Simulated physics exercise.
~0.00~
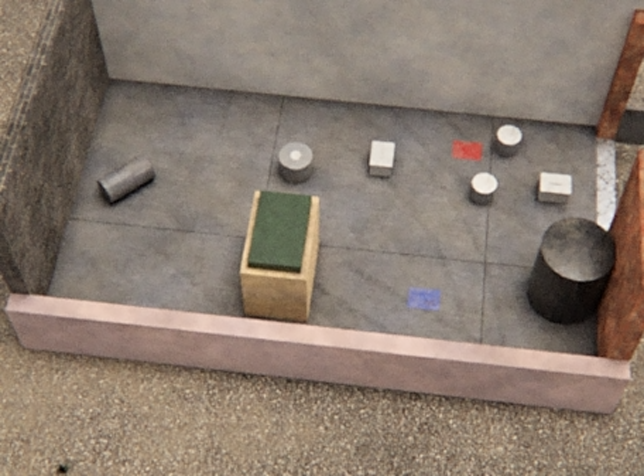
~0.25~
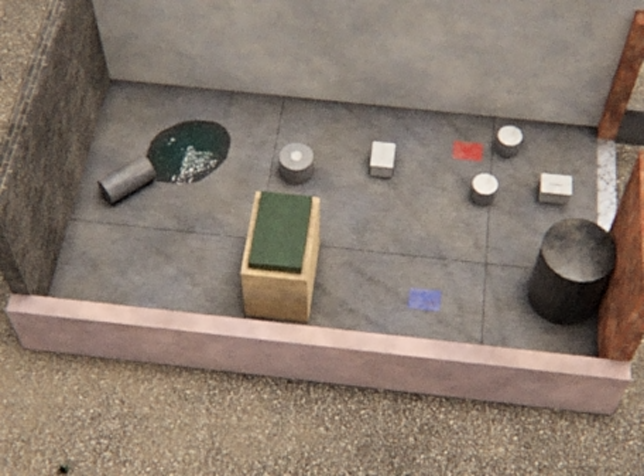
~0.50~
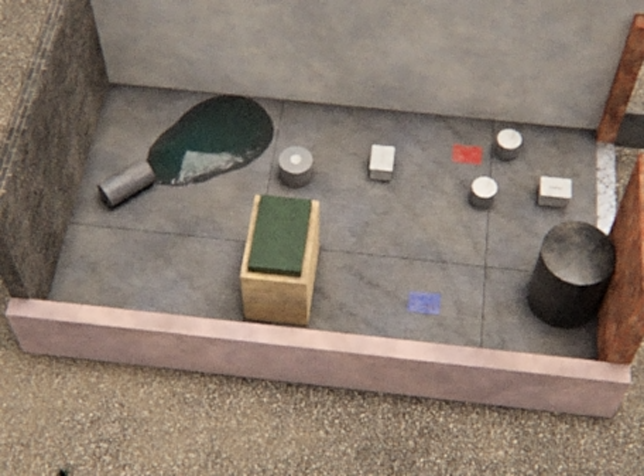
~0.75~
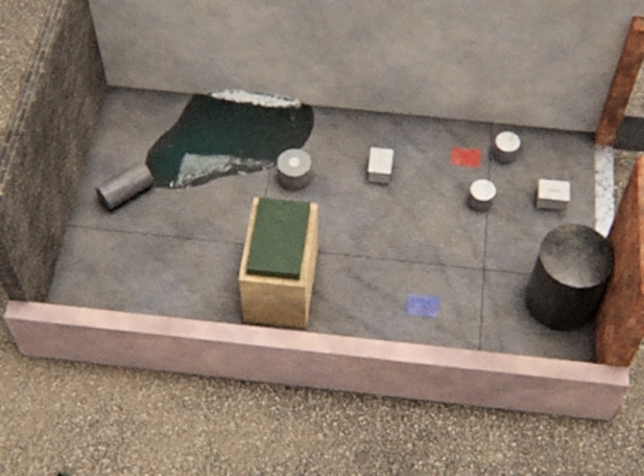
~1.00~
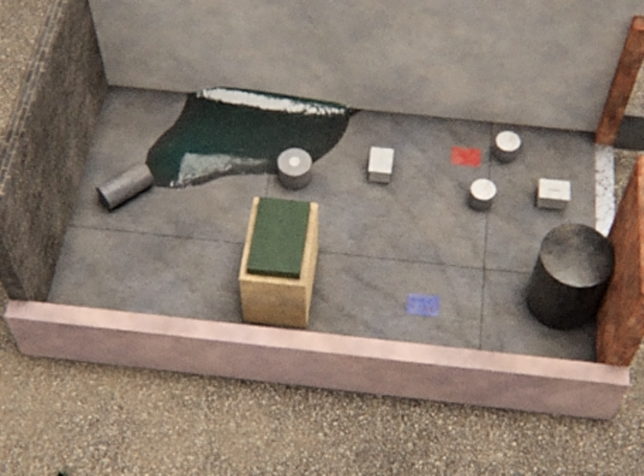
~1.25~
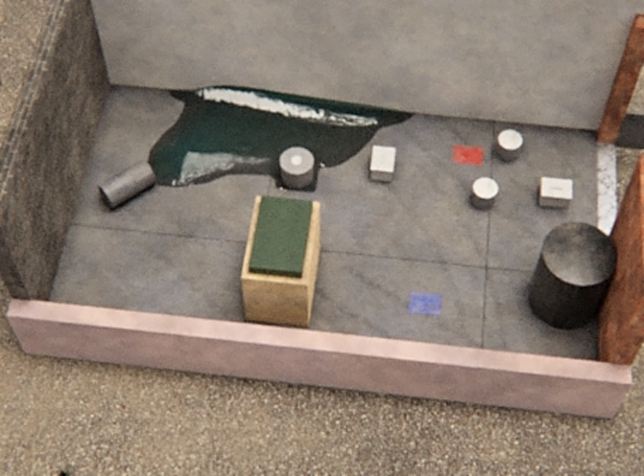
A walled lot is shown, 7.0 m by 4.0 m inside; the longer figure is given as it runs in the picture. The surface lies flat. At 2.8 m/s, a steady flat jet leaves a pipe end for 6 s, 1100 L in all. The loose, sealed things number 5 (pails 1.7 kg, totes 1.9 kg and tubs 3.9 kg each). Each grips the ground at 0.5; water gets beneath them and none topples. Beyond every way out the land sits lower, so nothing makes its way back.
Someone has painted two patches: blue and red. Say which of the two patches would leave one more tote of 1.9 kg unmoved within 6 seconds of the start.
On the blue patch.
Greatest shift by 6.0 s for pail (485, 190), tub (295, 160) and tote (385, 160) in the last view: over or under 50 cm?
Taking them in order, the first is beyond the mark, the second within the mark and the third beyond the mark.
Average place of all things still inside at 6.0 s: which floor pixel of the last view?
Close to pixel (433, 221).
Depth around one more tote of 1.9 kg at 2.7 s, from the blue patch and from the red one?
It'd be 0 cm for the first one and 4 cm for the second.
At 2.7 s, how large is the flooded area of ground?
I'd put it close to 9.5 m2.
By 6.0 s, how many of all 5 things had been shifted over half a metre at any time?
Result: 4.
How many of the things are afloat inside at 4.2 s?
Count: 1.
After 1.8 s on blue it would be 0 cm off in 0 cm of water; on red it would be 0 cm off in 0 cm of water.
After 2.7 s on blue it would be 0 cm off in 0 cm of water; on red it would be 75 cm off in 4 cm of water.
After 4.2 s on blue it would be 0 cm off in 0 cm of water; on red it would be gone out.
After 6.0 s on blue it would be 0 cm off in 1 cm of water; on red it would be gone out.
